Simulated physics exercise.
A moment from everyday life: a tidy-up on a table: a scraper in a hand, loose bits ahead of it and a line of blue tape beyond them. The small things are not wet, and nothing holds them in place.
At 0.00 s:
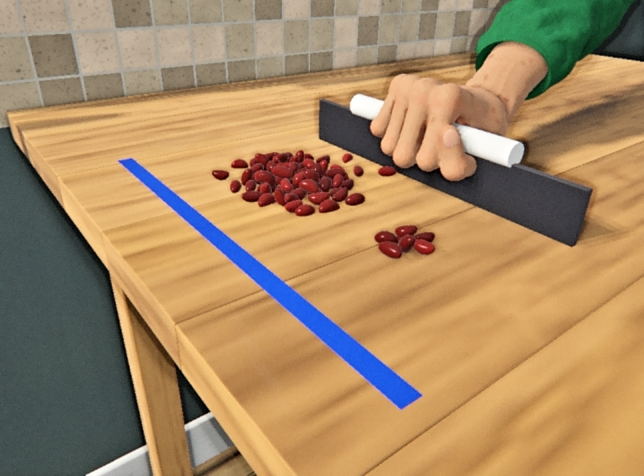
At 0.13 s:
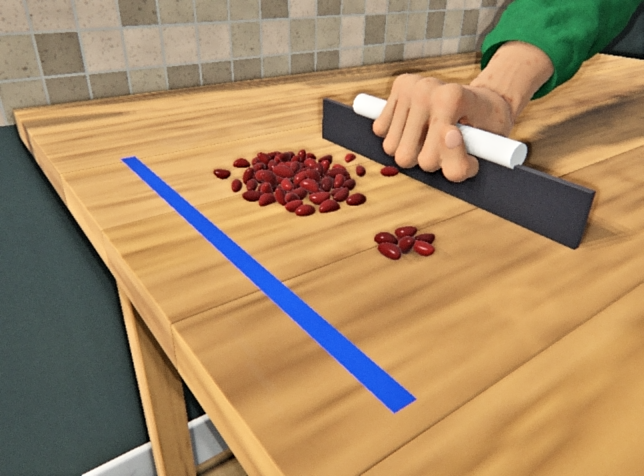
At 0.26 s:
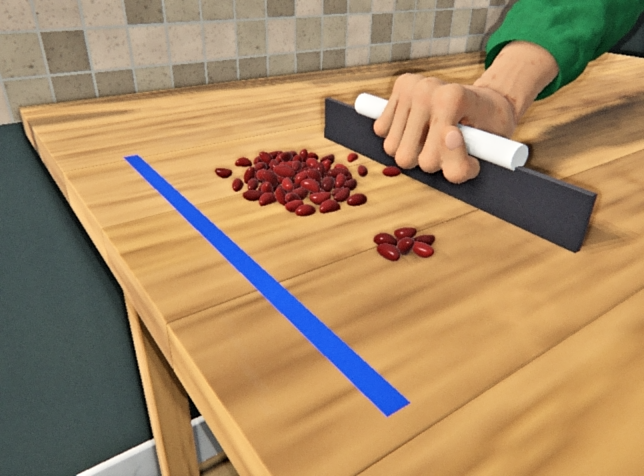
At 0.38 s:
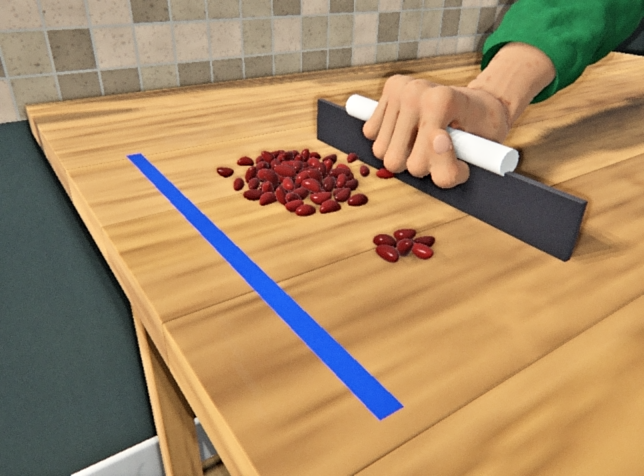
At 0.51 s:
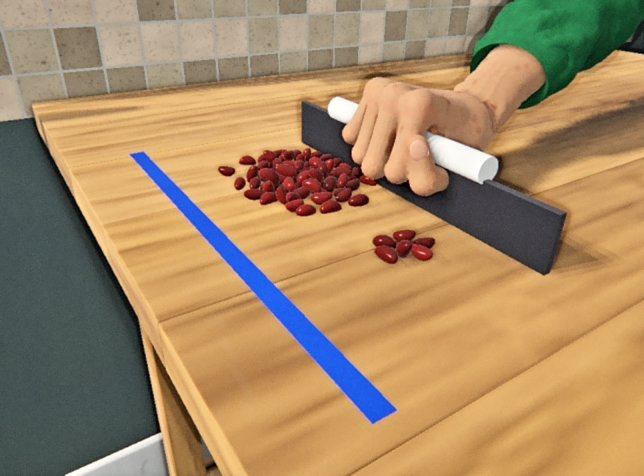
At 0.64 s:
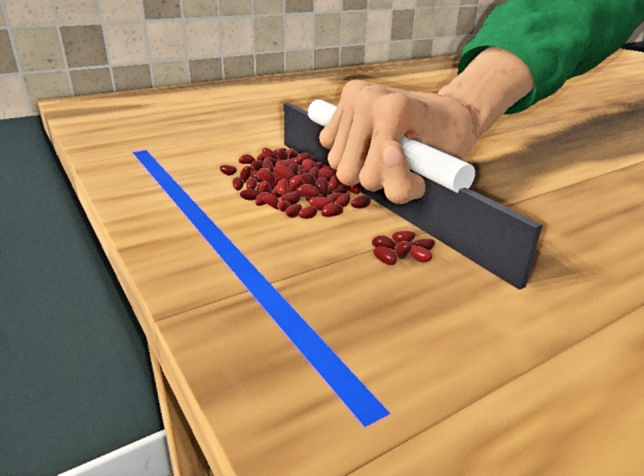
In the video, a hand in a green sleeve holds a dark scraper still on a wooden table, then slides it left toward two batches of red kidney beans, meeting the larger back batch, with blue tape beyond them.
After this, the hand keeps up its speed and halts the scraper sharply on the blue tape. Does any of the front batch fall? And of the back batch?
Note. Front batch: No pieces fall. Back batch: Some pieces fall off.
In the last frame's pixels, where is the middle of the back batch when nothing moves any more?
Resting centre, last frame: Approx. (150, 219) px.
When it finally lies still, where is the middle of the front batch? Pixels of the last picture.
I'd put it at about (239, 298) when it all comes to rest.
Around 1.03 s, scraper still moving, near (293, 165); front batch all on the table, its front near (320, 277); back batch all on the table, its front near (165, 197).
Around 1.44 s, scraper stopped at the blue tape; front batch all on the table, its front near (208, 307); back batch a small part over the edge.
Around 1.72 s, scraper stopped at the blue tape; front batch all on the table, its front near (199, 311); back batch about a quarter over the edge.
Finally (2.0 s), scraper stopped at the blue tape; front batch all on the table, its front near (199, 311); back batch about a quarter over the edge.
